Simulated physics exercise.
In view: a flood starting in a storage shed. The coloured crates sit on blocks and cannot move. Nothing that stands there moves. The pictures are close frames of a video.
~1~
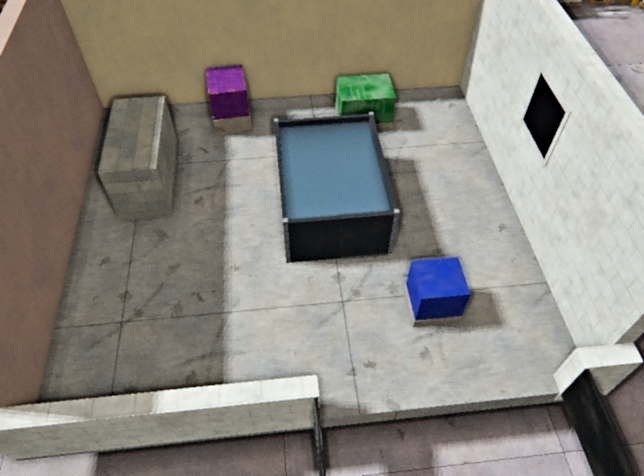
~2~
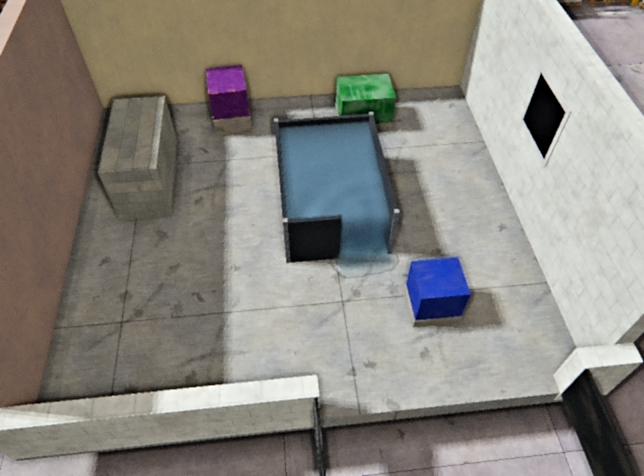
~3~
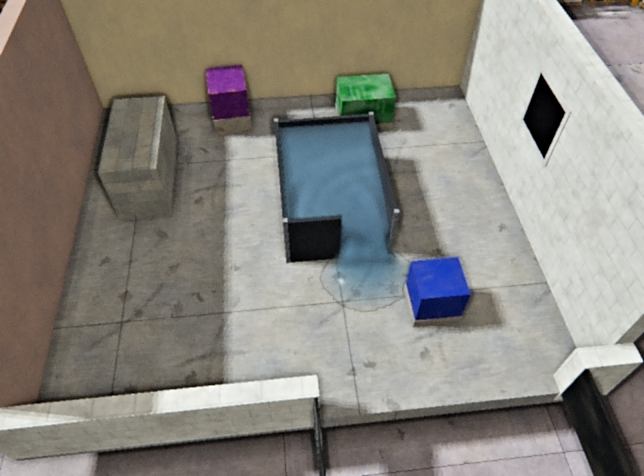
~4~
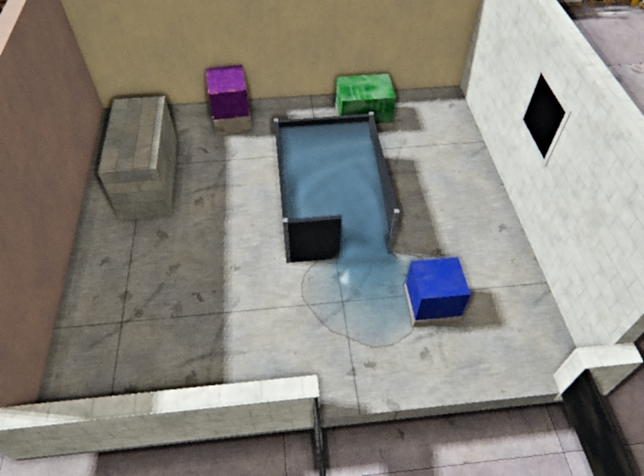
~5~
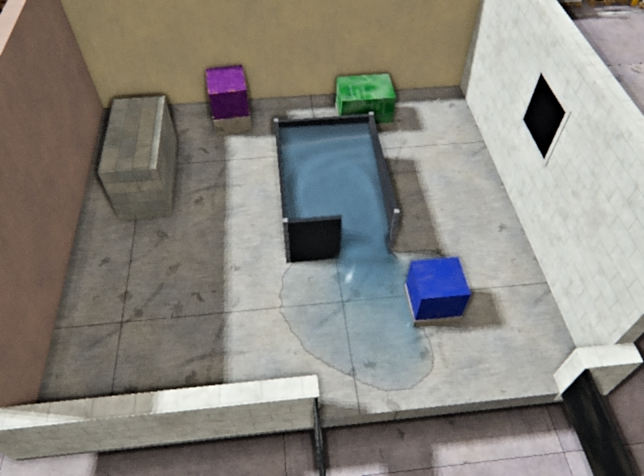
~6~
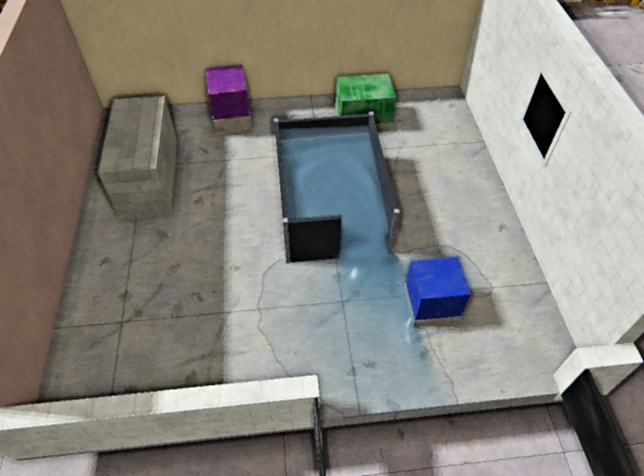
The footage shows a walled space with colored blocks around a dark-sided tank of water; a gap opens at the tank's near right corner, and water pours out, spreading across the floor past the blue block toward the front edge.
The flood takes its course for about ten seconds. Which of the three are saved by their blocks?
One by one: The green crate stays dry; the purple crate stays dry; the blue crate gets wet.
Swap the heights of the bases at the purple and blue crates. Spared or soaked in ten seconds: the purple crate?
Purple stays dry.
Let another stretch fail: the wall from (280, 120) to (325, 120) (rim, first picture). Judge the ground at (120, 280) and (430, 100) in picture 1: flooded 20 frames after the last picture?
One after the other: Not flooded, covered.
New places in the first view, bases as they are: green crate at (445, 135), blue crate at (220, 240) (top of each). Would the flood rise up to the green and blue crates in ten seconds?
In short: The green crate keeps dry, the blue crate is spared.
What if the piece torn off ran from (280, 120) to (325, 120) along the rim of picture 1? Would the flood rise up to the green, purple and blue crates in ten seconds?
Then: The green one is wetted; the purple one takes water; the blue one escapes it.
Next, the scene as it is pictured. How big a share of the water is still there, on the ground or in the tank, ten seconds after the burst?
I make it 40 per cent.
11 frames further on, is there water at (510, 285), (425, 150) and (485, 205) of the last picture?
In turn: Wet, dry, wet.
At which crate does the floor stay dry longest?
I say the crate marked purple.
A moment on, water covers 20 % of the floor; the green crate not reached, the purple crate not reached, the blue crate water round its plinth.
Next, water covers 25 % of the floor; the green crate not reached, the purple crate not reached, the blue crate water round its plinth.
Then, water covers 40 % of the floor; the green crate not reached, the purple crate not reached, the blue crate water round its plinth.
Later, water covers 55 % of the floor; the green crate water round its plinth, the purple crate not reached, the blue crate water round its plinth.
In the end, water covers 70 % of the floor; the green crate stayed above the water, the purple crate stayed above the water, the blue crate was topped.
